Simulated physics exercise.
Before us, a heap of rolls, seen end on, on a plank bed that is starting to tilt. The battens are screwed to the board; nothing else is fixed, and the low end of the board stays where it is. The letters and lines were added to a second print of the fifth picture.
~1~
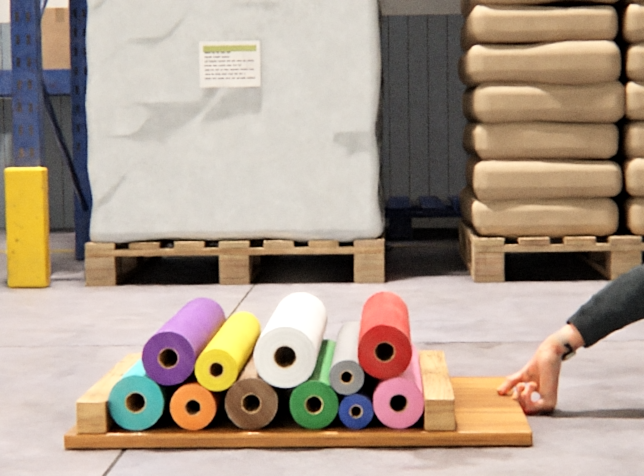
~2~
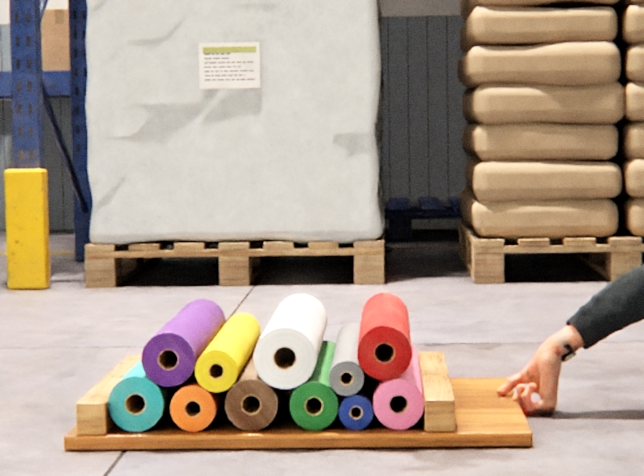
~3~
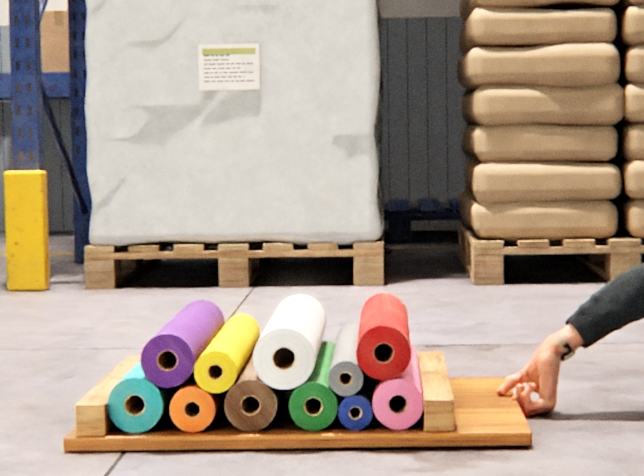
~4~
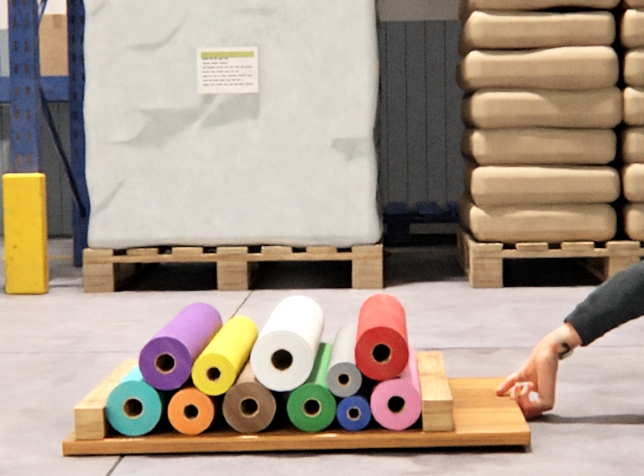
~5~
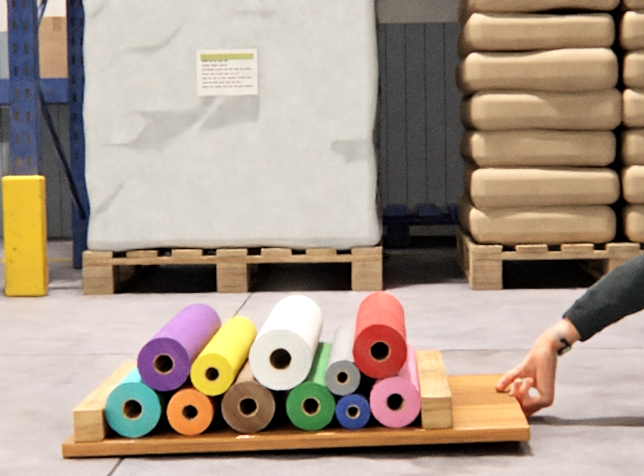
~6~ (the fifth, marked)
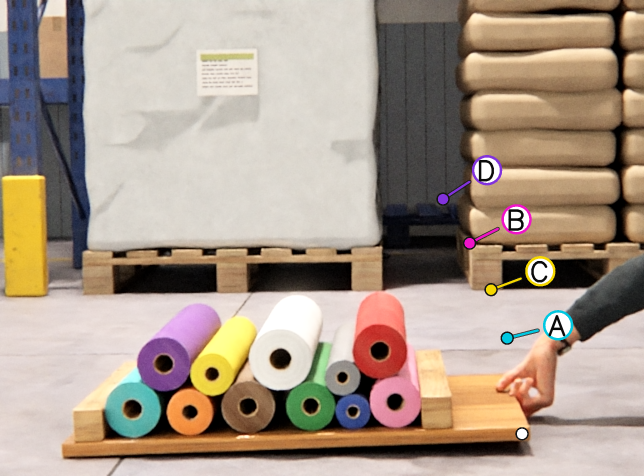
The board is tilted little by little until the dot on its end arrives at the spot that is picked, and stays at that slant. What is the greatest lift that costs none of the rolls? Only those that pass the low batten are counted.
It can be raised to C.
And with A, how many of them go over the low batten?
The count is none.
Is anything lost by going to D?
Yes, at D.
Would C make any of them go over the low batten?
At C: No.
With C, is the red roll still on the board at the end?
The red roll: Yes.
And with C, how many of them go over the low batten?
With C, none.
On the marked copy, A at (507, 338); B at (470, 243); C at (491, 290); D at (443, 199); the white dot at (522, 434).
Following C. Soon after the start, board at 14°.
Later, board at 20°.
In the end, board at 20°, none over the low batten.
As for the rest, A none over the low batten; B one over the low batten (purple); D five over the low batten.
